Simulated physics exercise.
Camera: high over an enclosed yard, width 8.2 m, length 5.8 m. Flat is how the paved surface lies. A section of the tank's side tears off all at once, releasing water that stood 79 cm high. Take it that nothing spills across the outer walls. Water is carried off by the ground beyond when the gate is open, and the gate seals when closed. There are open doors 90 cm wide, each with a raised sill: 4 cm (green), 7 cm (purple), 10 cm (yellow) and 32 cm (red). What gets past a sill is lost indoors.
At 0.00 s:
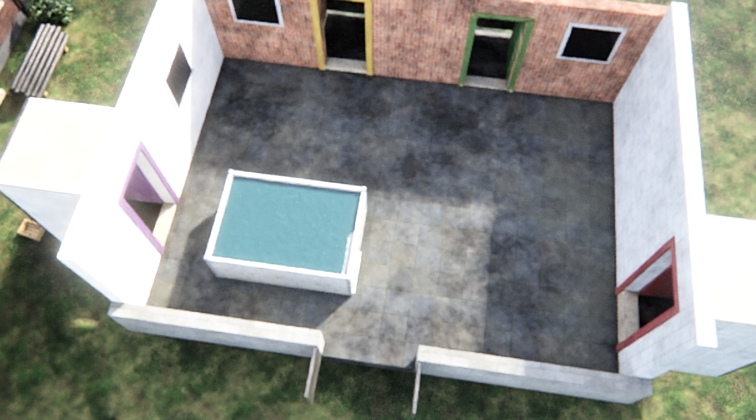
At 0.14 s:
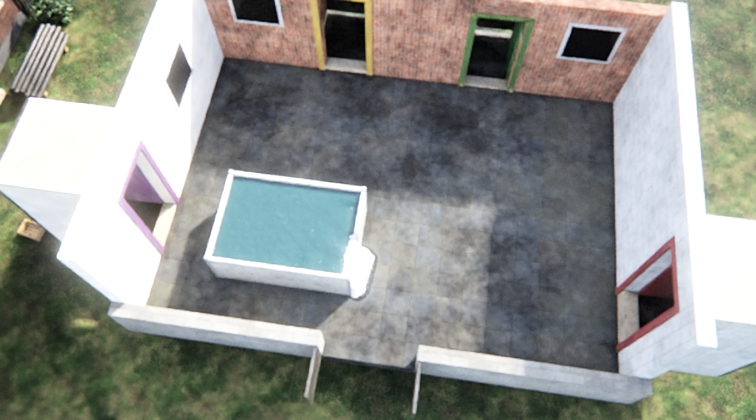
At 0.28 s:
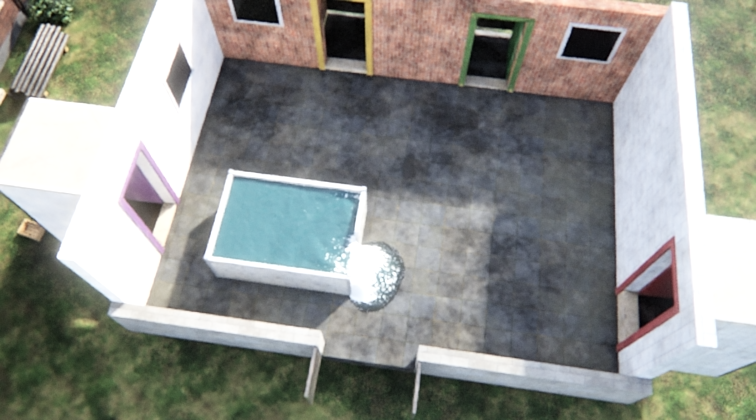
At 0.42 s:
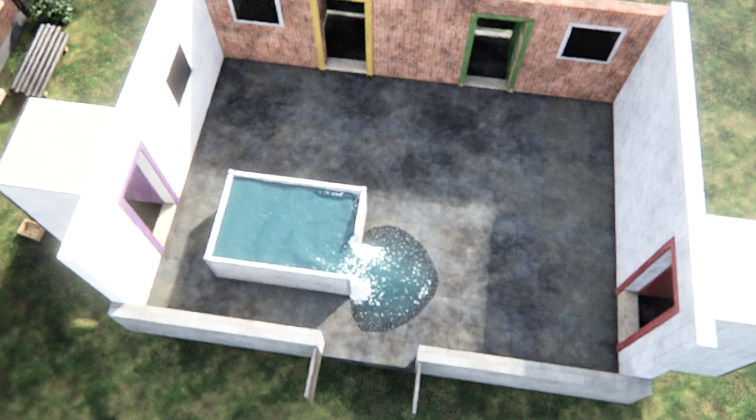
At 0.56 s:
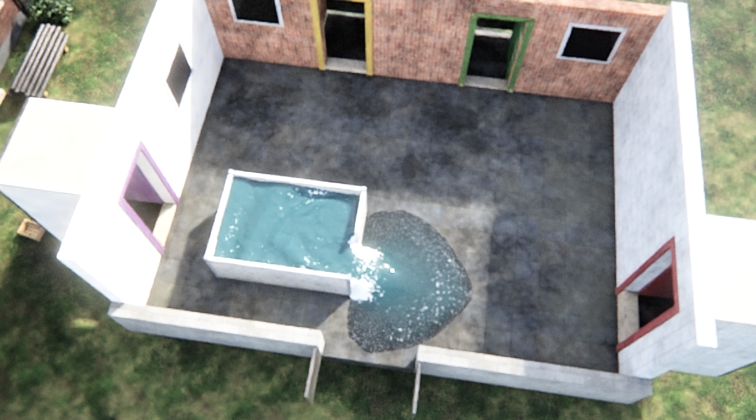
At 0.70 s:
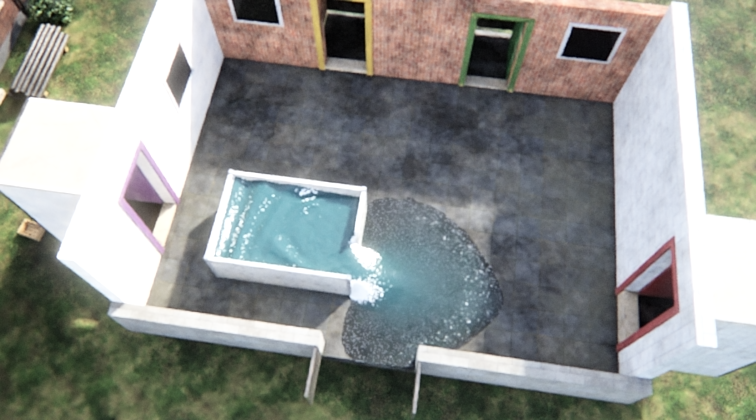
Blue-green water sits still in a white rectangular tank, left of centre in a dark paved yard seen from a fixed view high above. White walls flank the yard, with a purple-framed doorway left, a red one right, and yellow and green ones in the brick wall behind. Water bursts from the tank's right side, foaming white, and fans across the paving toward the front opening while ripples cross the tank.
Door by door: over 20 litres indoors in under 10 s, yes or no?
Green door: Yes, purple door: No, yellow door: No, red door: No.
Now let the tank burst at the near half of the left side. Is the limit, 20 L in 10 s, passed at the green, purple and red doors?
Here's how it goes: Green falls short, purple exceeds it, red falls short.
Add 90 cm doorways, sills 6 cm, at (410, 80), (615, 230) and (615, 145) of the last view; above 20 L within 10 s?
Check each in turn: The first fails, the second succeeds, the third succeeds.
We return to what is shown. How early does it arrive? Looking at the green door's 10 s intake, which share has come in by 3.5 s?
0 percent or so by then.
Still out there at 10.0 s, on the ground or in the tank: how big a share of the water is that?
I'd say close to 90 percent is still there.
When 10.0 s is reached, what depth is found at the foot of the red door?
About 8.5 cm.
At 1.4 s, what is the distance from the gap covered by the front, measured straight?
It comes to some 4.6 metres.
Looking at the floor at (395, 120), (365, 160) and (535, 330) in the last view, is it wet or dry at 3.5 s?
First spot bone dry, second bone dry, third soaked.
After 1.4 s water covers 30 % of the floor and is deepest (44 cm) near (357, 275); green door not reached, purple door not reached, yellow door not reached, red door 6 cm at the sill, 0 L in.
After 2.2 s water covers 35 % of the floor and is deepest (41 cm) near (611, 361); green door not reached, purple door not reached, yellow door not reached, red door 29 cm at the sill, 0 L in.
After 3.5 s water covers 40 % of the floor and is deepest (29 cm) near (568, 345); green door not reached, purple door not reached, yellow door not reached, red door 24 cm at the sill, 2 L in.
After 6.0 s water covers 50 % of the floor and is deepest (20 cm) near (607, 138); green door 11 cm at the sill, 15 L in, purple door not reached, yellow door not reached, red door 17 cm at the sill, 2 L in.
After 10.0 s water covers 85 % of the floor and is deepest (12 cm) near (608, 185); green door 7 cm at the sill, 55 L in, purple door not reached, yellow door 5 cm at the sill, 0 L in, red door 9 cm at the sill, 2 L in.
